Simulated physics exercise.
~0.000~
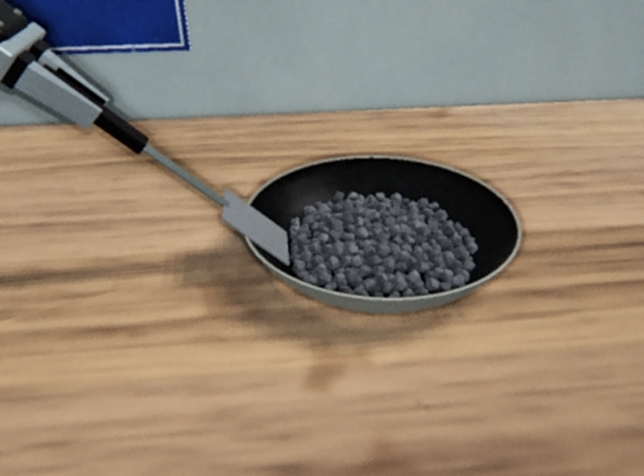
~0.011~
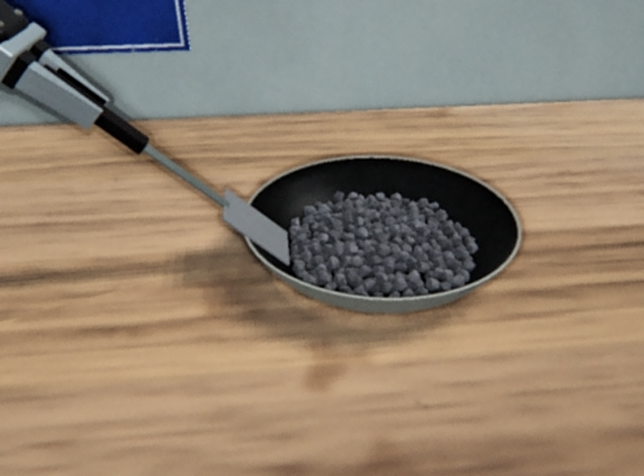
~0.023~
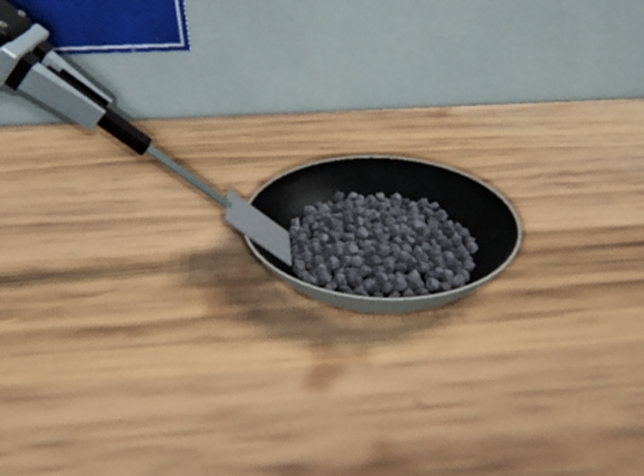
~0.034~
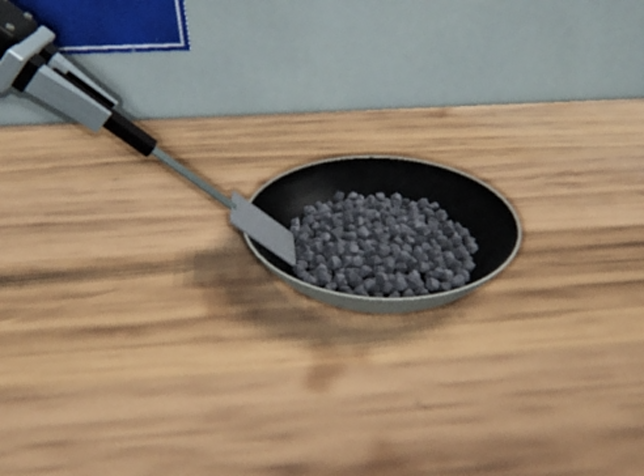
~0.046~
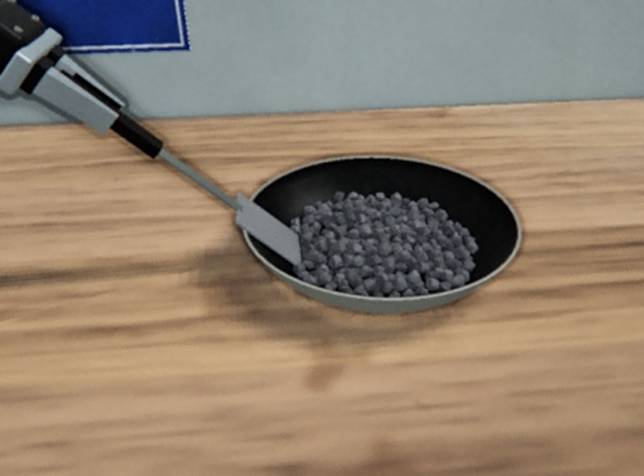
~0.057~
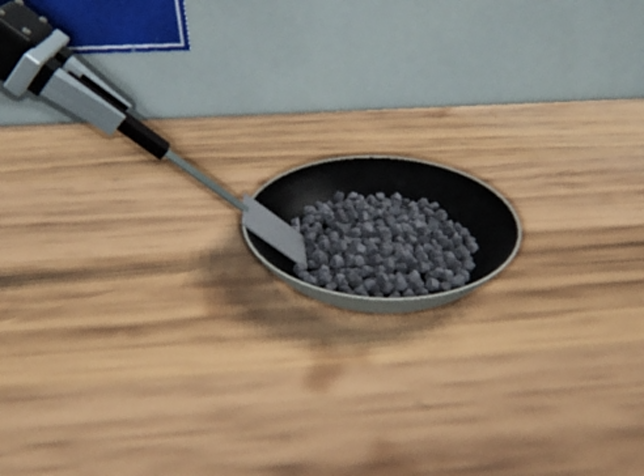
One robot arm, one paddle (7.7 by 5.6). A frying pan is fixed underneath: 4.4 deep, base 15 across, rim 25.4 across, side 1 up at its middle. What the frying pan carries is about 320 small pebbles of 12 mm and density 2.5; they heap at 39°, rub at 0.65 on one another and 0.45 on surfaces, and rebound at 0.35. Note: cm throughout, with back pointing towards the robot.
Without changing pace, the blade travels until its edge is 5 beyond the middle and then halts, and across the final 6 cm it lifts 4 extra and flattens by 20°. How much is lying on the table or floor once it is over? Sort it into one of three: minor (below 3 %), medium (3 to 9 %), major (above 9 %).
Minor, below 3 %.
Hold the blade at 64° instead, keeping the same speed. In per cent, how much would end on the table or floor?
My guess is close to 0 per cent.
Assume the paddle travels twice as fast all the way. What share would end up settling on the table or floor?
About 5 %.
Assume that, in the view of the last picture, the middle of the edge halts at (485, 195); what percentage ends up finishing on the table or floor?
Something close to 10 in a hundred.
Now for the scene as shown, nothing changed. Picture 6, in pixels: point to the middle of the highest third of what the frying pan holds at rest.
Approximately at pixel (457, 226).
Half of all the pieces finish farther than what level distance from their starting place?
About 2 cm.
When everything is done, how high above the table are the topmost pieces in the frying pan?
5.5 cm.
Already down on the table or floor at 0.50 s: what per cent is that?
About 0 per cent.
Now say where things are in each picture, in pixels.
Paddle top edge at (224, 203), sloping 44°; upper third of the load around (380, 237), from x 295 to 470, top at y 195; 317 in the frying pan, in the first picture.
Paddle top edge at (224, 204), sloping 44°; upper third of the load around (380, 237), from x 295 to 470, top at y 195, in the second picture.
Paddle top edge at (227, 204), sloping 44°; upper third of the load around (380, 237), from x 295 to 470, top at y 195, in the third picture.
Paddle top edge at (232, 206), sloping 44°; upper third of the load around (377, 236), from x 295 to 470, top at y 195, in the fourth picture.
Paddle top edge at (237, 207), sloping 44°; upper third of the load around (372, 237), from x 295 to 470, top at y 195, in the fifth picture.
Paddle top edge at (243, 208), sloping 44°; upper third of the load around (370, 232), from x 295 to 470, top at y 195; 317 in the frying pan, in the sixth picture.
After 0.16 s, sloping 44°, highest piece 4 above the table; 317 in the frying pan.
After 0.25 s, sloping 35°, highest piece 5 above the table; 317 in the frying pan.
After 0.50 s, sloping 24°, highest piece 5 above the table; 316 in the frying pan, 1 on the table or floor.
After 1.55 s, sloping 24°, highest piece 5 above the table; 316 in the frying pan, 1 on the table or floor.
At rest, 316 in the frying pan, 1 on the table or floor. That is 0 % on the table or floor.
